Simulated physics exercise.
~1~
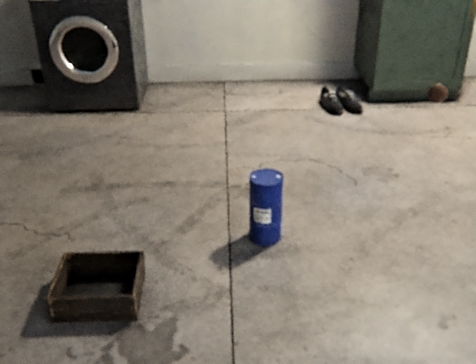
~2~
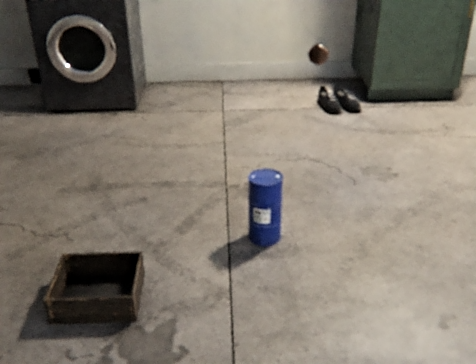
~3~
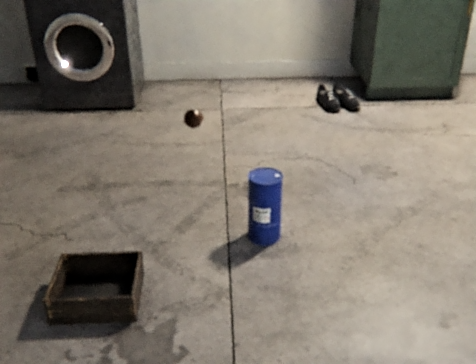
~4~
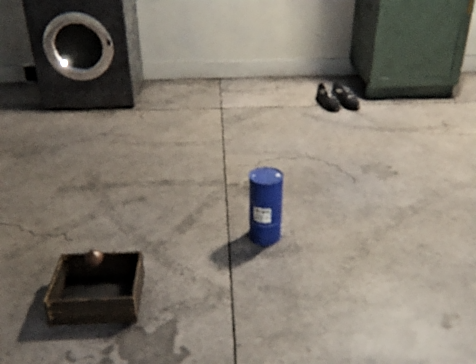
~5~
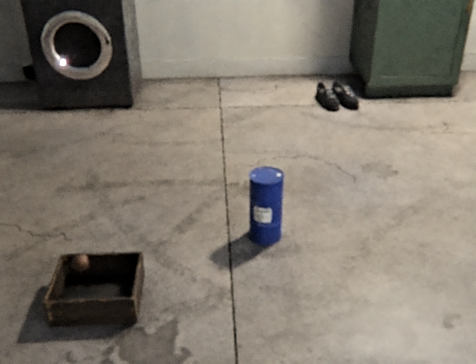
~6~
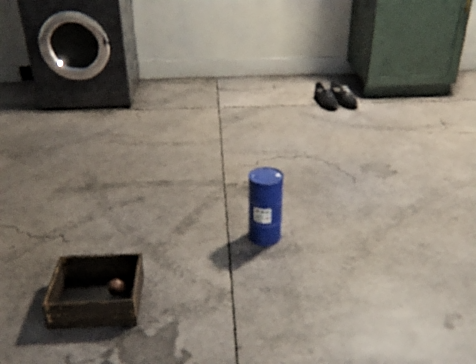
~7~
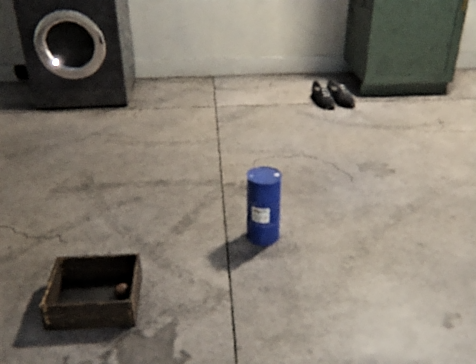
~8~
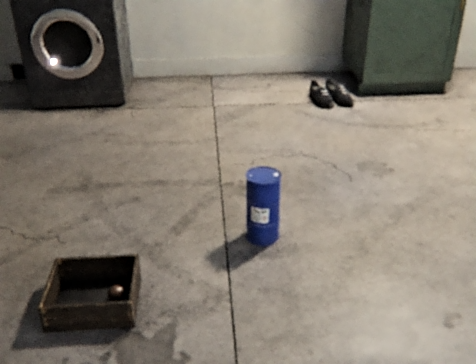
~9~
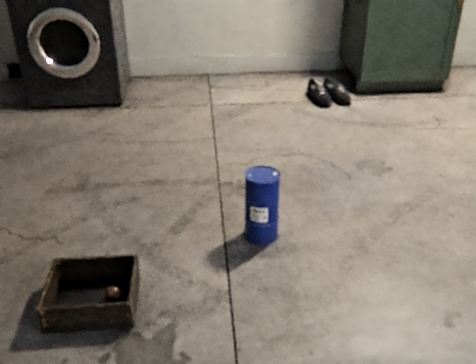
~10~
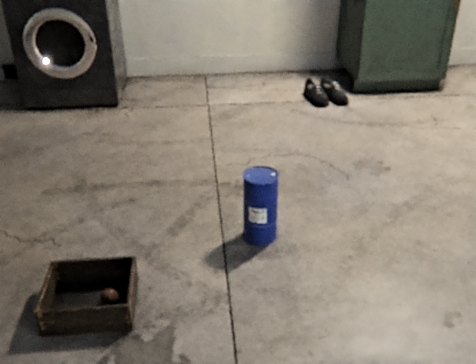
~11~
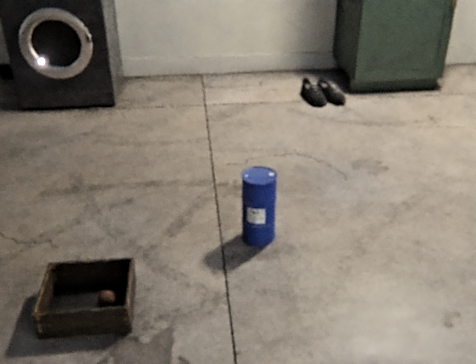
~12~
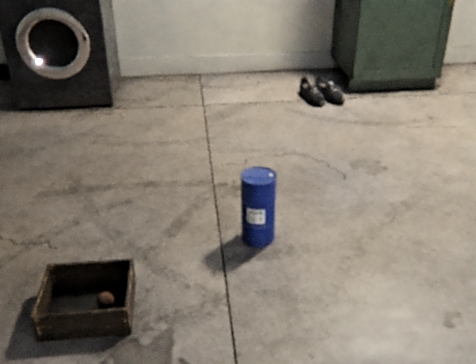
A blue canister stands upright near the middle of a stained concrete floor, seen from slightly above as the view drifts gently sideways. An open, dark box sits at the lower left, a dark machine with a round silver-rimmed door stands at the upper left, and black shoes lie beside a green cabinet at the upper right. A small brown onion appears by the cabinet and flies left past the shoes, then down across the floor. It reaches the box's far side, shifts slightly left, then moves right inside. It settles there, while the canister remains standing.
